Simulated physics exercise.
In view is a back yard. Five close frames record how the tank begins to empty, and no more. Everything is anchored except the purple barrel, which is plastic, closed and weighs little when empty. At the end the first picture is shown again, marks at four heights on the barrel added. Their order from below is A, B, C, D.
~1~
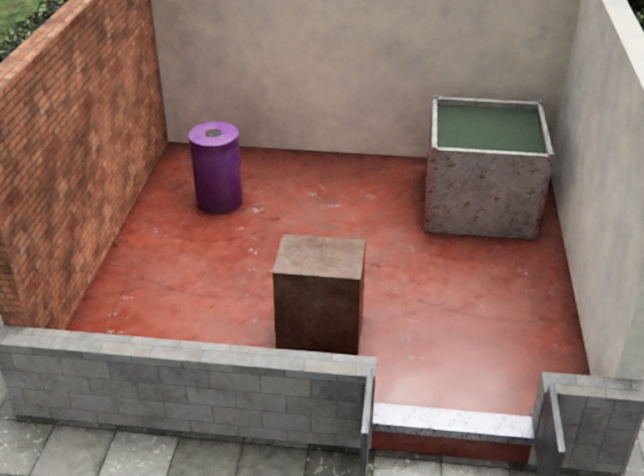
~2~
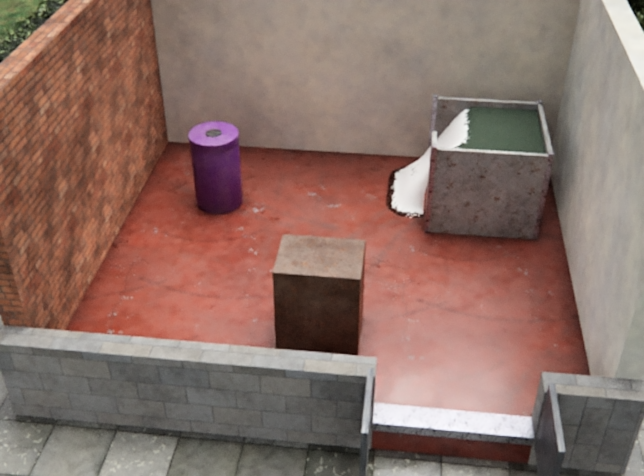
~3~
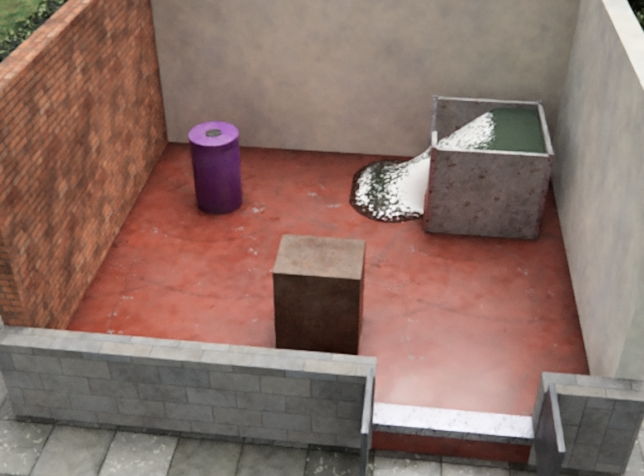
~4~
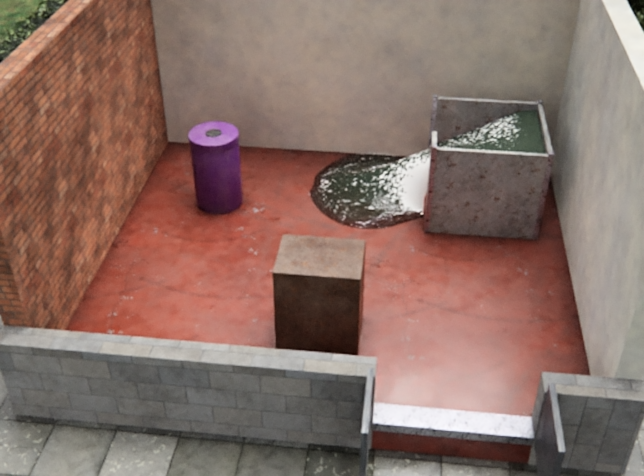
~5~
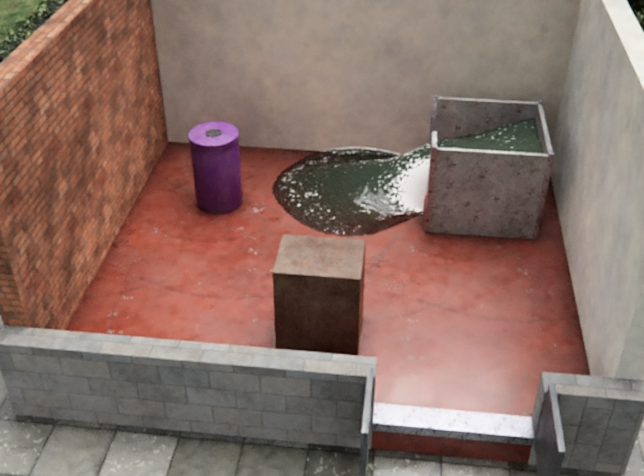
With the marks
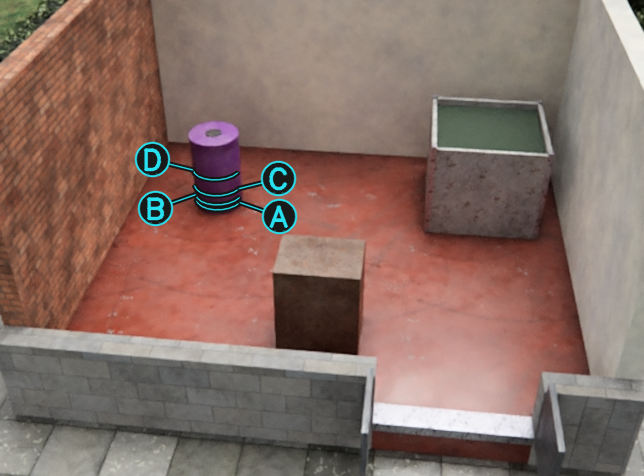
A walled back yard held a purple barrel, a brown block and a full stone tank, until water gushed from the tank's left side and spread leftward across the red ground in a widening, dark puddle.
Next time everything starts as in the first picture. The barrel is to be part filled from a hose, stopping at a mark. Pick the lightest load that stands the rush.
Take D.
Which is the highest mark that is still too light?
The answer is C.
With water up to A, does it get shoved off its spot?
Yes.
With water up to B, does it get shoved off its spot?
Yes.
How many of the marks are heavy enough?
One.
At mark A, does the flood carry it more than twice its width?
Yes.
In cyan, A at (214, 209); B at (213, 204); C at (213, 195); D at (211, 179); from the bottom up A, B, C, D.
Choosing A, it is pushed about 5 times its own width away.
Choosing B, it is pushed about 5 times its own width away.
Choosing C, it is pushed about twice its own width away.
Choosing D, it does not move.
